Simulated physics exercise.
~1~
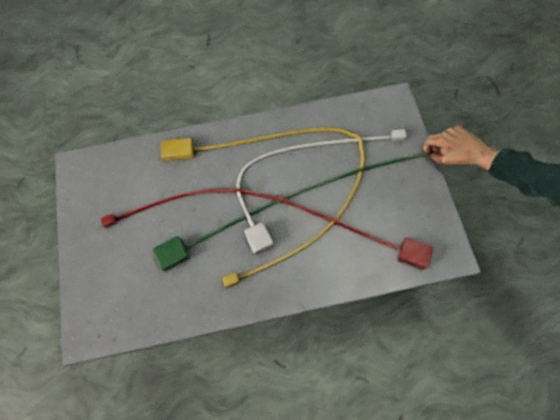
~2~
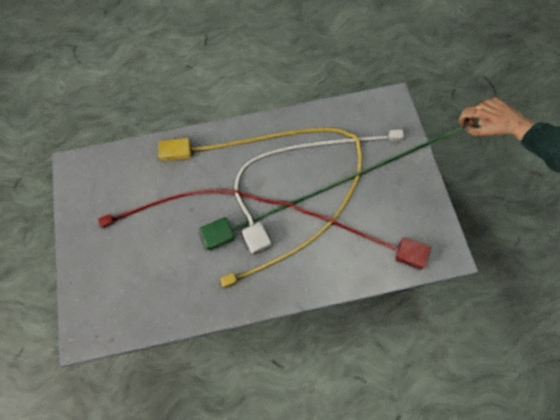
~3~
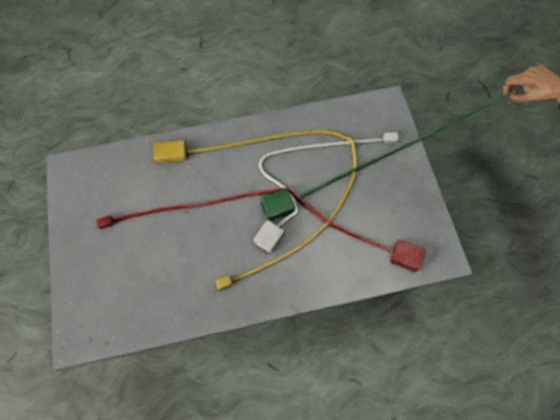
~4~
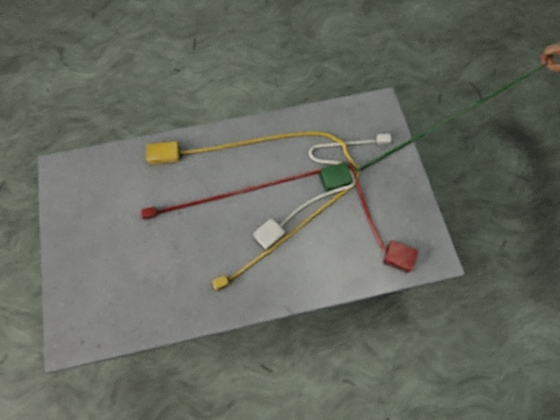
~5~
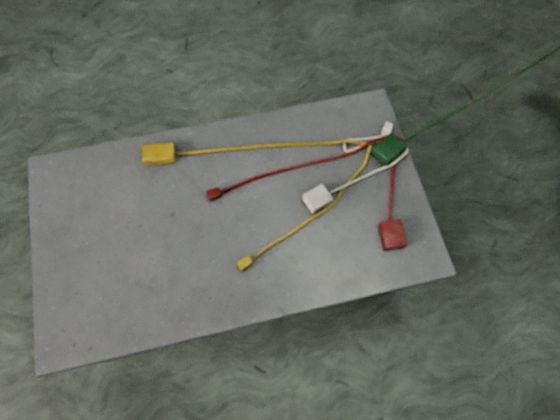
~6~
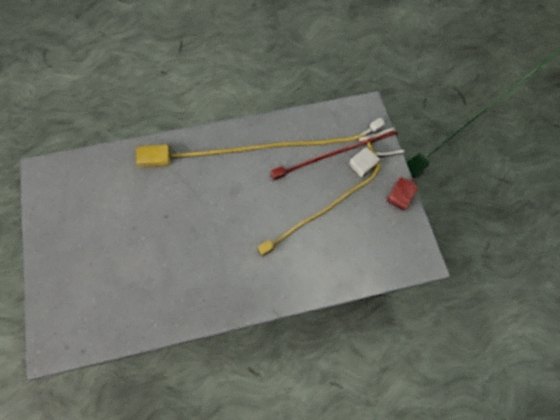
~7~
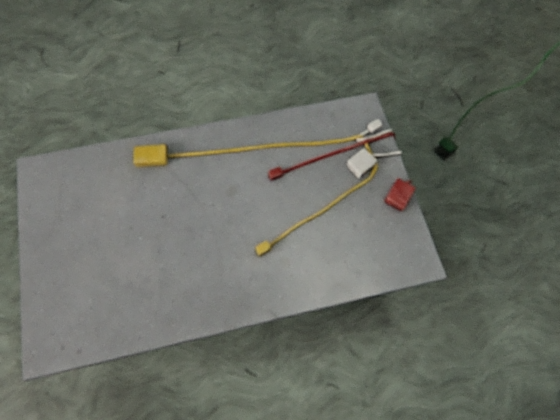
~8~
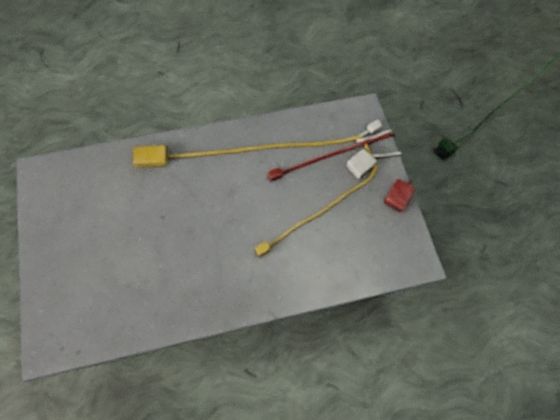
To begin with, four cables in yellow, white, red and green cross one another on a gray tabletop, while a hand grips the green one at the right edge. The hand pulls it away toward the upper right, and the green charger slides against the white charger and nudges it along. As the green charger nears the edge, it gathers the other cables, dragging the red plug, then the white charger, red charger and yellow plug. Finally it drops off the right side and turns. It rests beyond the table, with the others bunched near the edge and the yellow charger barely disturbed.
